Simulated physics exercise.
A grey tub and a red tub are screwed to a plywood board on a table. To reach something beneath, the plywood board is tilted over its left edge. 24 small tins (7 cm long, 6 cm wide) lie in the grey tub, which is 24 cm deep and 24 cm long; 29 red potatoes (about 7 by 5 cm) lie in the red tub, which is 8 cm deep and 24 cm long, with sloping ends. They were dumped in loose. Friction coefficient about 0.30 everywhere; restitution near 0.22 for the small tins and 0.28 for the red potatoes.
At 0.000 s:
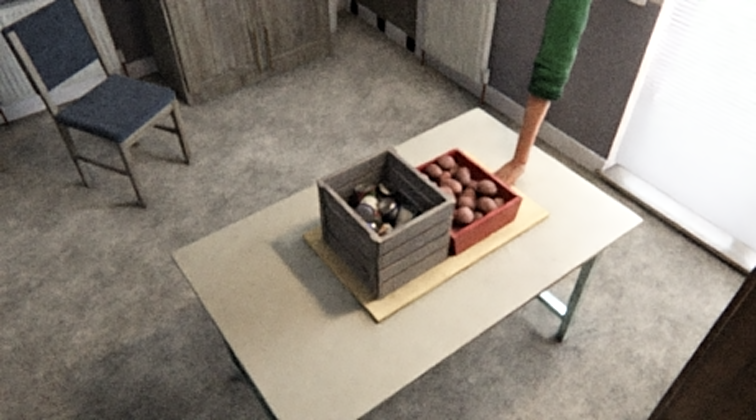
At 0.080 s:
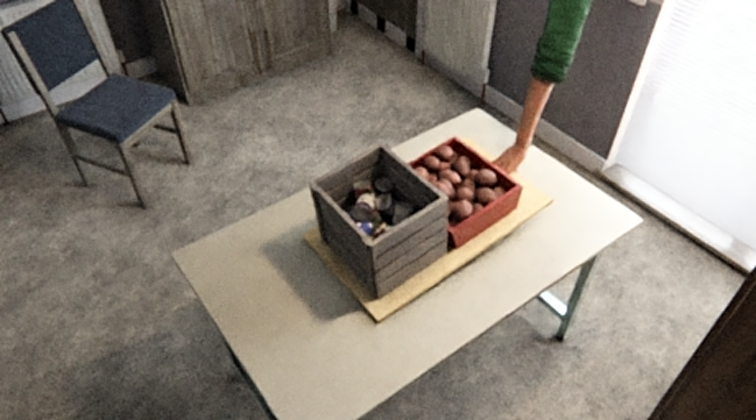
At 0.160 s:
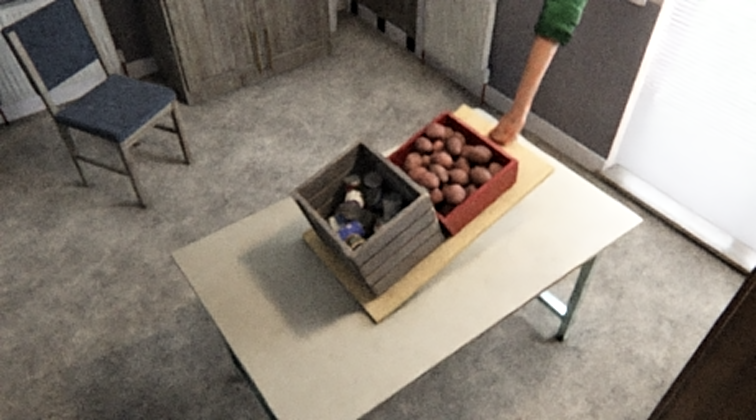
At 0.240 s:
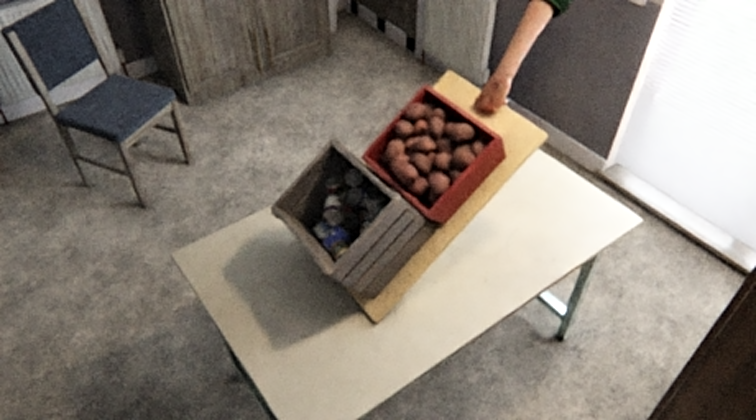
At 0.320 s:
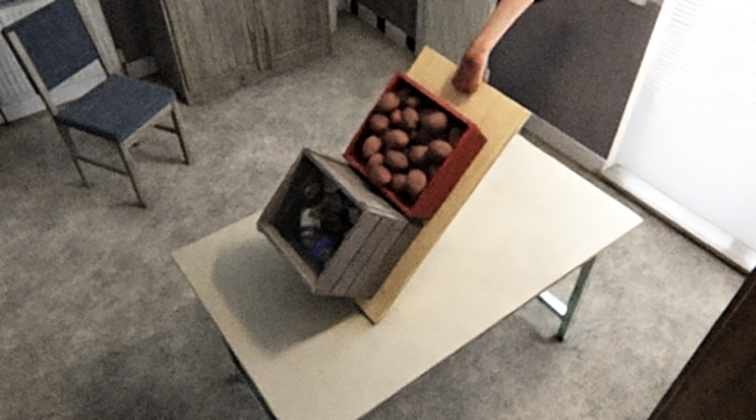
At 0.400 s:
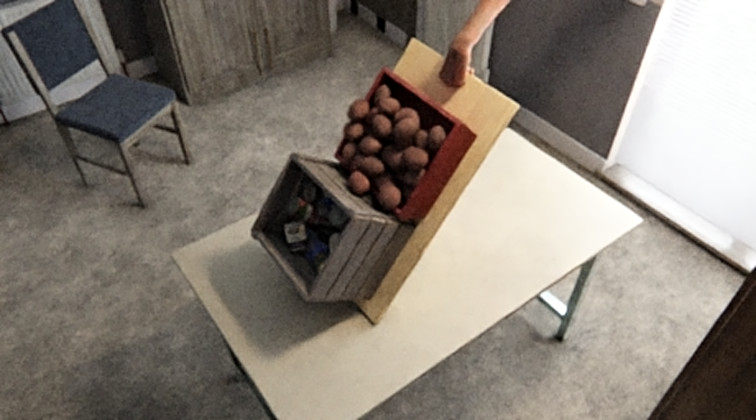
The video shows a hand in a green sleeve lifting the far end of a plywood board on a table, steadily tilting it steeply toward the left, with a grey tub of small items and a red tub of potatoes tilting along.
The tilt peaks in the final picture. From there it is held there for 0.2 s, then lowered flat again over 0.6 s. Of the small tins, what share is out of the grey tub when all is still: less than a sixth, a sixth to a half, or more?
Out of the grey tub go fewer than one in six of the small tins.
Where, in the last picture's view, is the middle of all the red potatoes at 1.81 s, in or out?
At about (438, 212).
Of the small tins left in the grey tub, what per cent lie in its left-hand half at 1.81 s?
Roughly 50 in a hundred.
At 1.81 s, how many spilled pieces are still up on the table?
About 3.
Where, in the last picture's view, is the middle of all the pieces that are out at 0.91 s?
Around (326, 223).
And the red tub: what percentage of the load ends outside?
About: Red tub 40 per cent.
After 0.63 s, tilt 52°; 0 of 24 out of the grey tub and 4 of 29 out of the red tub.
After 0.91 s, tilt 25°; 0 of 24 out of the grey tub and 9 of 29 out of the red tub.
After 1.30 s, tilt 0°; 0 of 24 out of the grey tub and 11 of 29 out of the red tub.
Outcome (at 1.81 s), 0 of 24 out of the grey tub and 11 of 29 out of the red tub. Asked share, 0 of 24, 0 per cent.
